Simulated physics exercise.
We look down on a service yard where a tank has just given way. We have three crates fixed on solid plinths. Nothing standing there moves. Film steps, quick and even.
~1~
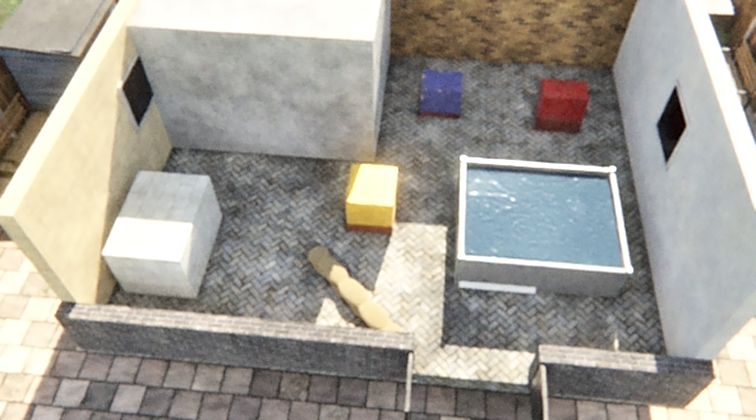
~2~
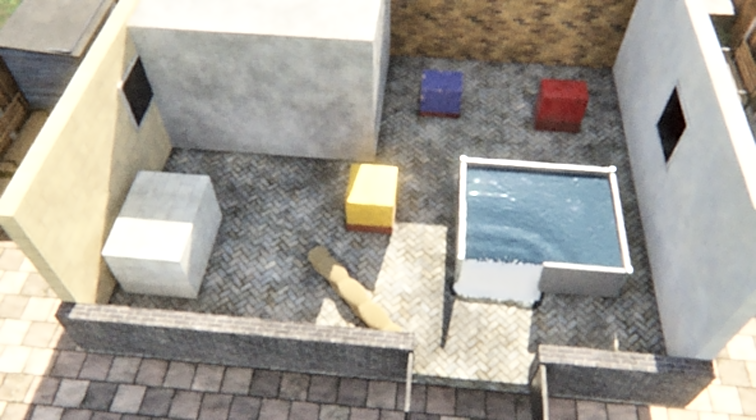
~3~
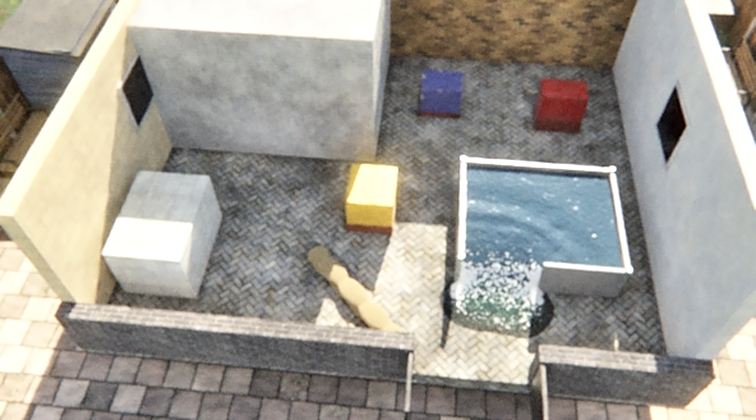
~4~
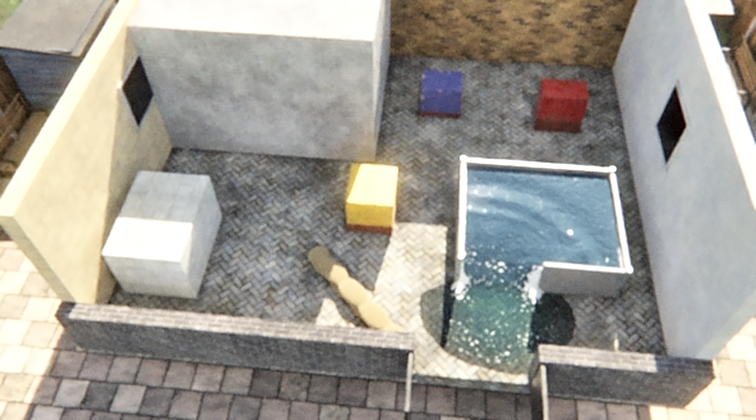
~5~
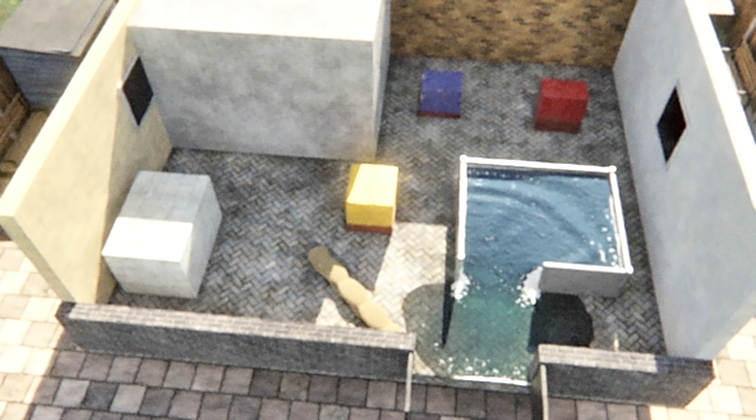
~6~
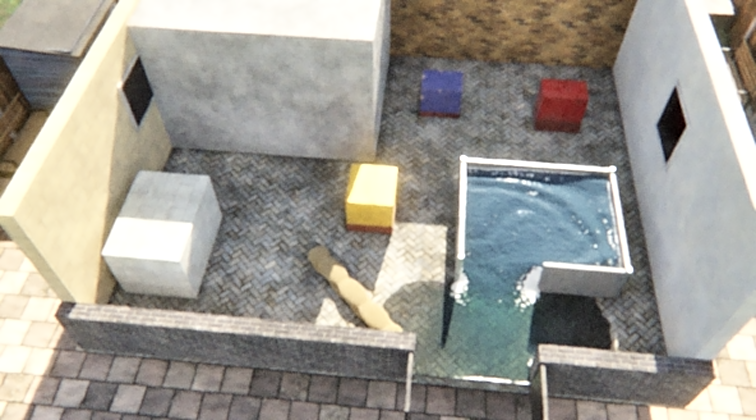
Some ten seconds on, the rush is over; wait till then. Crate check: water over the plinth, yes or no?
Blue crate no, red crate no, yellow crate no.
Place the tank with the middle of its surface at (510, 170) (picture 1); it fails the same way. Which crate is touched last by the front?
I'd go with the one in blue.
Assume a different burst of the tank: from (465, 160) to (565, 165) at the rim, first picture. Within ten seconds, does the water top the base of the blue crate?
Per crate - blue crate: Flooded.
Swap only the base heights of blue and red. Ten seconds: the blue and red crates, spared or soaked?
After ten seconds the blue crate is unaffected, and the red crate is unaffected.
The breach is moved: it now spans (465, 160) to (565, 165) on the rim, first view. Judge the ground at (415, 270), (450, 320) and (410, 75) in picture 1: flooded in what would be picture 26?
In the order given, the spots are not soaked, not soaked and swamped.
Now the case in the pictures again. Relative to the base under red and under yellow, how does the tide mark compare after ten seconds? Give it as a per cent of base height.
Roughly 10 percent, then 30 percent.
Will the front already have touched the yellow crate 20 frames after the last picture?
Yellow wet.
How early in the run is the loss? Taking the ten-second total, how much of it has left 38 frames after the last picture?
I'd put it at 80 per cent.
A moment on, water covers 10 % of the floor; the blue crate not reached, the red crate not reached, the yellow crate not reached.
Next, water covers 20 % of the floor; the blue crate not reached, the red crate not reached, the yellow crate not reached.
Then, water covers 25 % of the floor; the blue crate not reached, the red crate not reached, the yellow crate water round its plinth.
Later, water covers 40 % of the floor; the blue crate not reached, the red crate water round its plinth, the yellow crate water round its plinth.
In the end, water covers 55 % of the floor; the blue crate stayed above the water, the red crate stayed above the water, the yellow crate stayed above the water.
